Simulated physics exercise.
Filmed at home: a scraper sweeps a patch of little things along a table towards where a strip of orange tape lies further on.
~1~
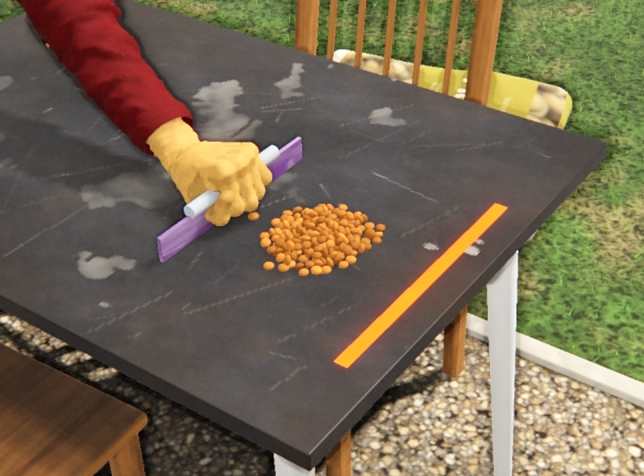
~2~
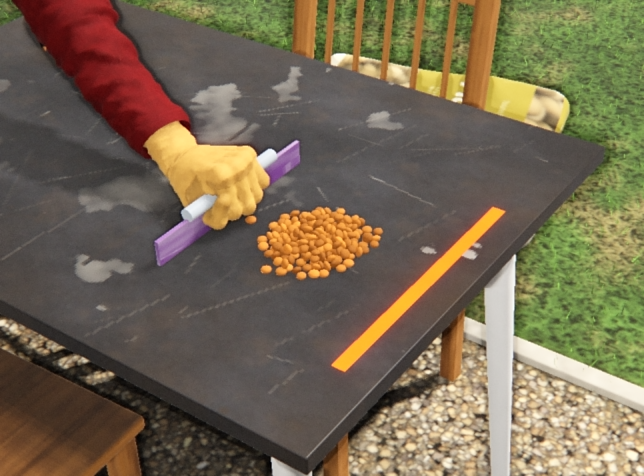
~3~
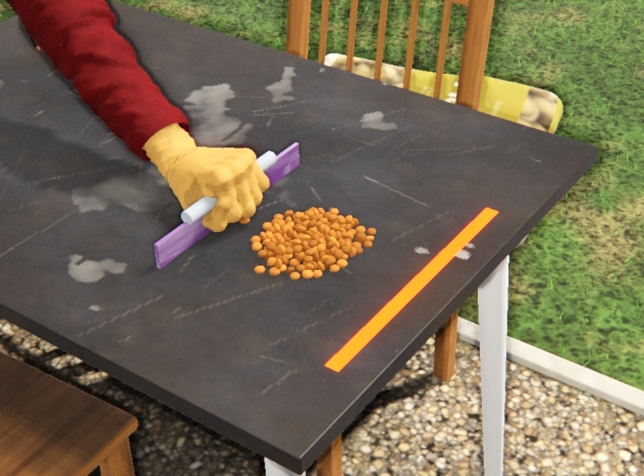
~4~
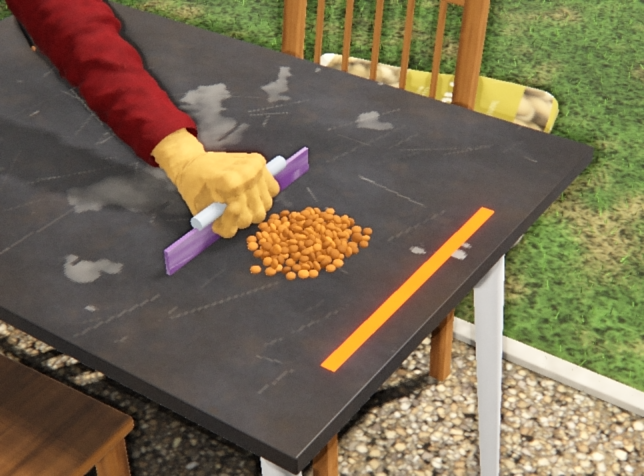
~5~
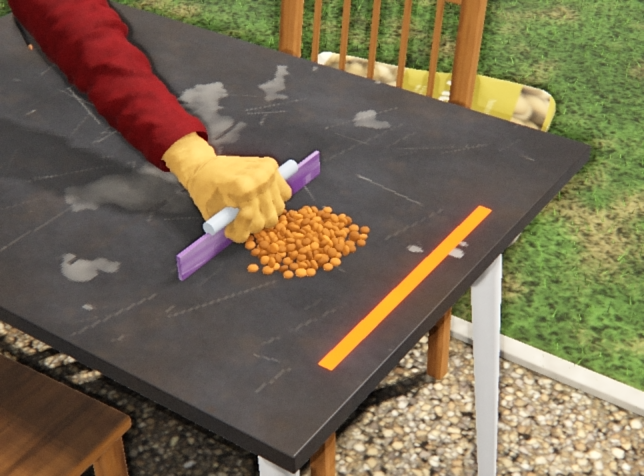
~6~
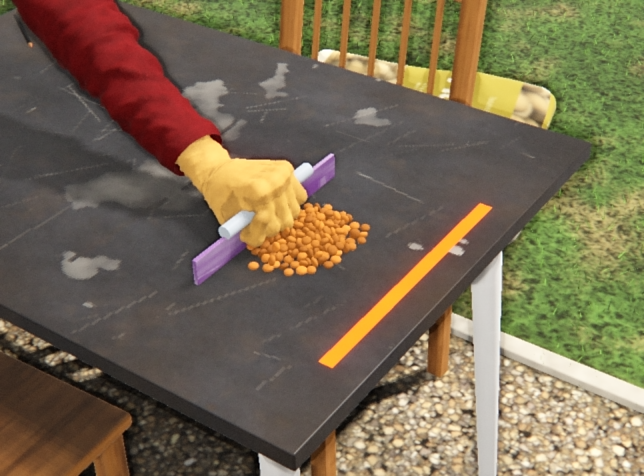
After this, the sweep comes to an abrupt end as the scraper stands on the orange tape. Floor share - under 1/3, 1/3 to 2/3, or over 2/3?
The way I see it, a third through two thirds gets knocked off.
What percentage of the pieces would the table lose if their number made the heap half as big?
Roughly 40 %.
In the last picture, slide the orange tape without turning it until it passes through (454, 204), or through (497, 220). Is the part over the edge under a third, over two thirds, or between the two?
Less than a third, then more than two thirds.
Soon, scraper still moving, near (343, 233); heap all on the table, its front near (413, 276).
A while on, scraper stopped at the orange tape; heap about a third over the edge.
Towards the end, scraper stopped at the orange tape; heap about half over the edge.
Finally, scraper stopped at the orange tape; heap about half over the edge.
